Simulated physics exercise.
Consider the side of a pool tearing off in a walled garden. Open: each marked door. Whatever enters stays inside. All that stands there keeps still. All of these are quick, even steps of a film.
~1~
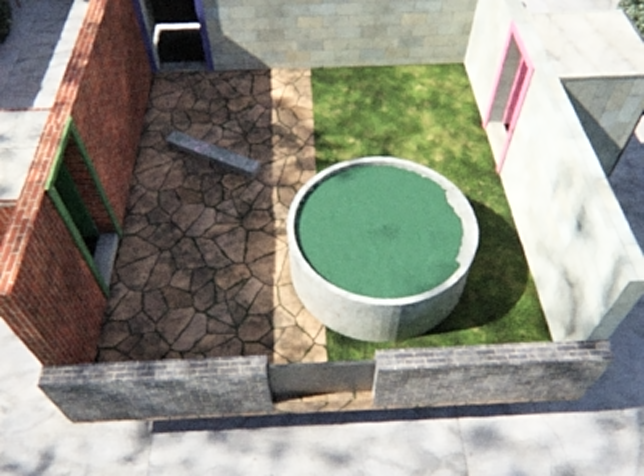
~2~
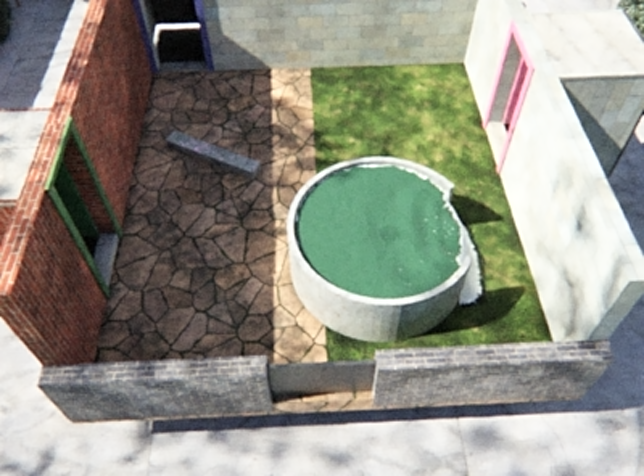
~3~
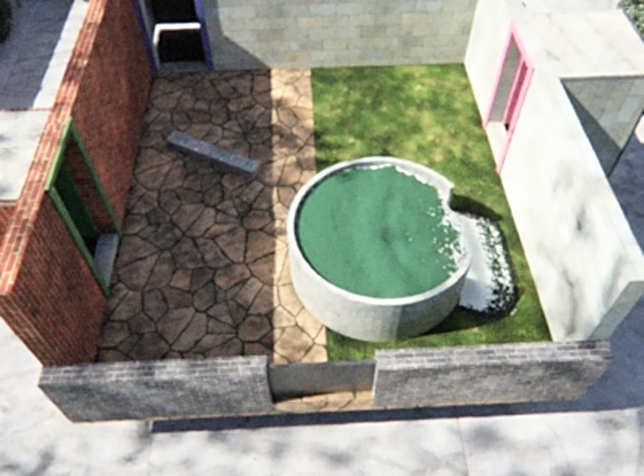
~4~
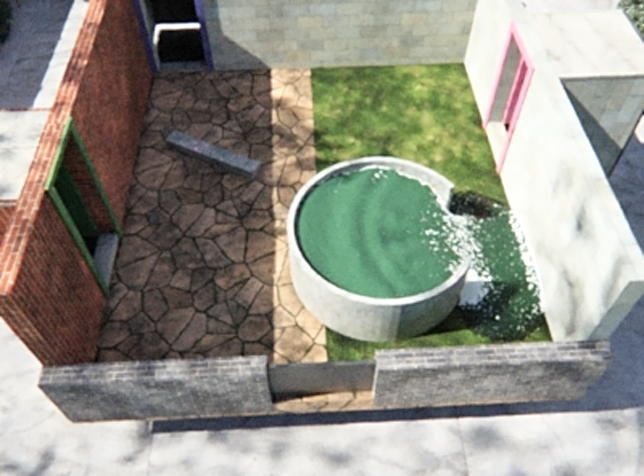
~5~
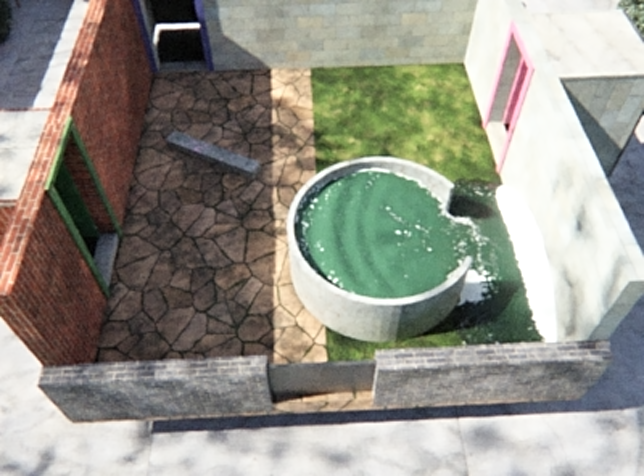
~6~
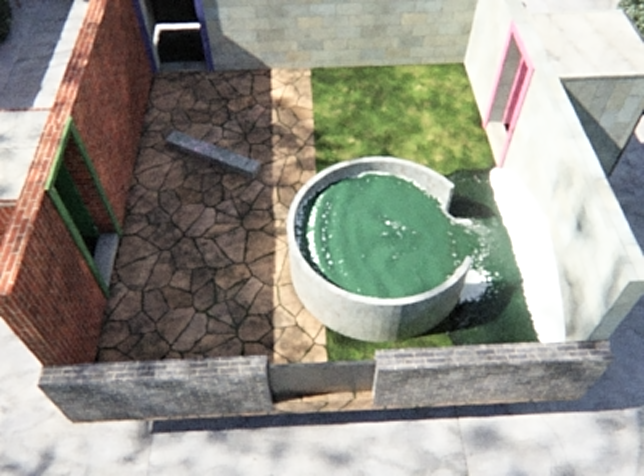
A round, pale stone pool of green water stands on the grass at the right of a walled courtyard, seen from above by an unmoving camera. Brown paving with a grey slab lies left, between a green-framed opening in red brick and a pink-framed one in a white wall. The pool's right side breaks open, and water pours out, foams across the grass and spreads along the white wall while the pool's surface ripples.
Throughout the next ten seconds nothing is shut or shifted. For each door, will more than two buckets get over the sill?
The blue door will allow in an excess, the pink door will allow in no excess, the green door will allow in no excess.
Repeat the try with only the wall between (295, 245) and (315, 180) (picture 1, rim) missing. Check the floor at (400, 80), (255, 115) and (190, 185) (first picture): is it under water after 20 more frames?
Taking the three spots as listed, they end up spared, inundated and inundated.
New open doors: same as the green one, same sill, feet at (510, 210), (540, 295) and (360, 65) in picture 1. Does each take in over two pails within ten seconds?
Reading them off: Comes out higher, comes out higher, comes out lower.
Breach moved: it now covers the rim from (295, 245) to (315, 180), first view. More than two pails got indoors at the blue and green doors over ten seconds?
In brief, the blue door exceeds the mark and the green door exceeds the mark.
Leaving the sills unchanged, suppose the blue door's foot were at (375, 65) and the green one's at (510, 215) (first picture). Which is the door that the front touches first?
Answer: The one in green.
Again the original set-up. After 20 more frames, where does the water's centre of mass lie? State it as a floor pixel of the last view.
I'd place it roughly at (396, 238).
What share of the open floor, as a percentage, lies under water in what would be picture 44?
I'd estimate some 95 per cent.
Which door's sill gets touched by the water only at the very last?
It would be the blue-painted one.
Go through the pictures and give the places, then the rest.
In the first picture, still water in the pool at (381, 228).
In the second picture, water pours out at (462, 246) and has run to (475, 301).
In the third picture, water pours out at (461, 249) and has run to (509, 308).
In the fourth picture, the front is at (539, 319), out from the gap at (461, 251).
In the fifth picture, the front is at a hidden place, out from the gap at (461, 251).
In the sixth picture, water pours out at (461, 251) and has run to (496, 168).
A moment on, water covers 15 % of the floor; the blue door not reached, the pink door wet at the sill, nothing in, the green door not reached.
Next, water covers 30 % of the floor; the blue door not reached, the pink door wet at the sill, nothing in, the green door not reached.
Then, water covers 60 % of the floor; the blue door not reached, the pink door wet at the sill, nothing in, the green door not reached.
Later, water covers 95 % of the floor; the blue door wet at the sill, nothing in, the pink door wet at the sill, nothing in, the green door wet at the sill, nothing in.
In the end, water covers 95 % of the floor; the blue door over two buckets in, the pink door wet at the sill, nothing in, the green door wet at the sill, nothing in.
